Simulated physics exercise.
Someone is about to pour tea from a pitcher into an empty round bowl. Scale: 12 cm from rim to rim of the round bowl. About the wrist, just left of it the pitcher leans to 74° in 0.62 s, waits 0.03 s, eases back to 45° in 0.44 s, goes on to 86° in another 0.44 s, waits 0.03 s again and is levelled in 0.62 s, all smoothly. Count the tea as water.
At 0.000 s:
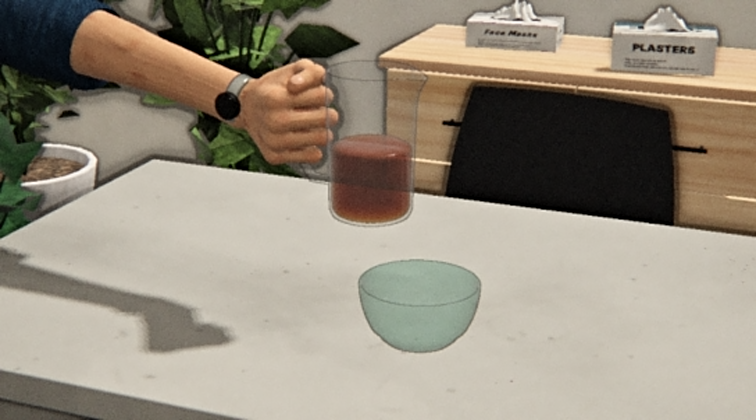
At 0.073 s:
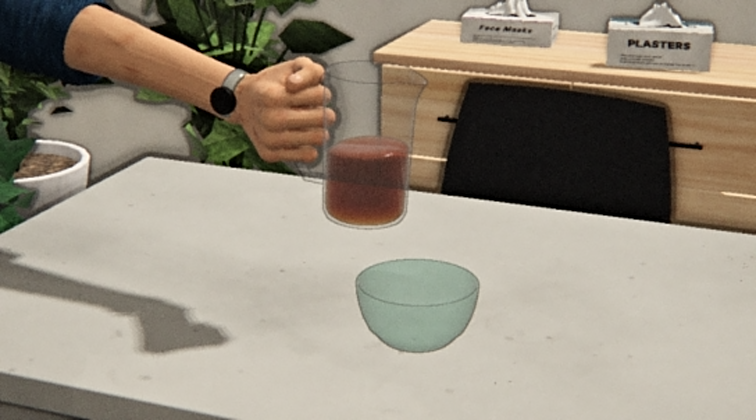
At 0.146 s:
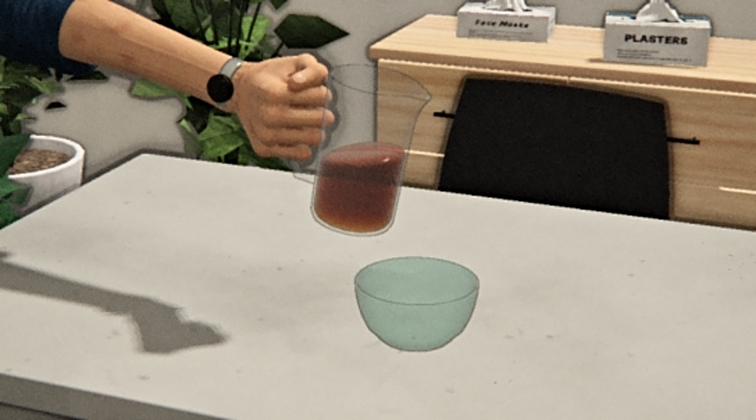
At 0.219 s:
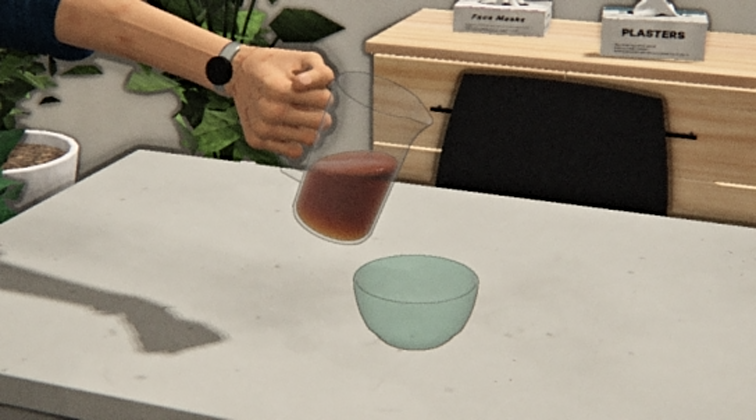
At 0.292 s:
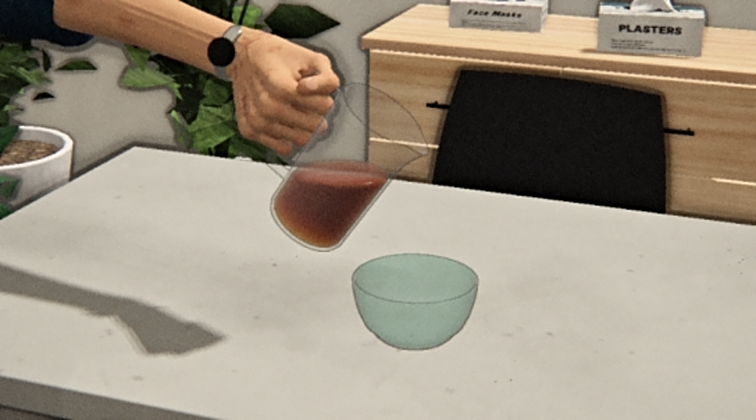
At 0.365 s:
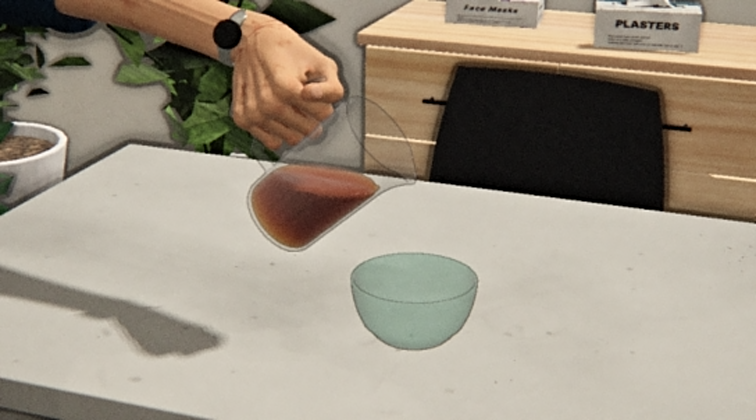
Above a pale table, a hand steadily tilts a clear pitcher of reddish-brown liquid rightward.
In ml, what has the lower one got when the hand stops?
The round bowl gets roughly 150 ml.
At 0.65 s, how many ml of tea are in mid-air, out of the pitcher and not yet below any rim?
Close to 10 ml.
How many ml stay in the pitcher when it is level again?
Close to 260 ml.
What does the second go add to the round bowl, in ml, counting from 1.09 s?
Some 100 ml.
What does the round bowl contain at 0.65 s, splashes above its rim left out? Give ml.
Some 0 ml.
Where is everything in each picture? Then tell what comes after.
In the first picture, it leans 0°; its right rim is at (427, 78); the tea meets the walls at (336, 140) and (412, 148); the round bowl's rim runs from (364, 275) to (477, 293).
In the second picture, it leans 3°; its right rim is at (427, 82); the tea meets the walls at (332, 144) and (409, 149).
In the third picture, it leans 10°; its right rim is at (431, 97); the tea meets the walls at (325, 152) and (405, 153).
In the fourth picture, it leans 21°; its right rim is at (433, 122); the tea meets the walls at (314, 162) and (399, 163).
In the fifth picture, it leans 34°; its right rim is at (428, 153); the tea meets the walls at (288, 175) and (390, 176).
In the sixth picture, it leans 47°; its right rim is at (416, 182); the tea meets the walls at (263, 175) and (380, 188).
After 0.65 s the tilt is 74° and the round bowl has 0 ml, the pitcher 415 ml, and 0 ml is on the table top.
After 1.09 s the tilt is 45° and the round bowl has 50 ml, the pitcher 370 ml, and 0 ml is on the table top.
After 1.56 s the tilt is 86° and the round bowl has 90 ml, the pitcher 315 ml, and 5 ml is on the table top.
After 2.00 s the tilt is 16° and the round bowl has 150 ml, the pitcher 260 ml, and 10 ml is on the table top.
In the end the round bowl has 150 ml, the pitcher 260 ml, and 10 ml is on the table top.
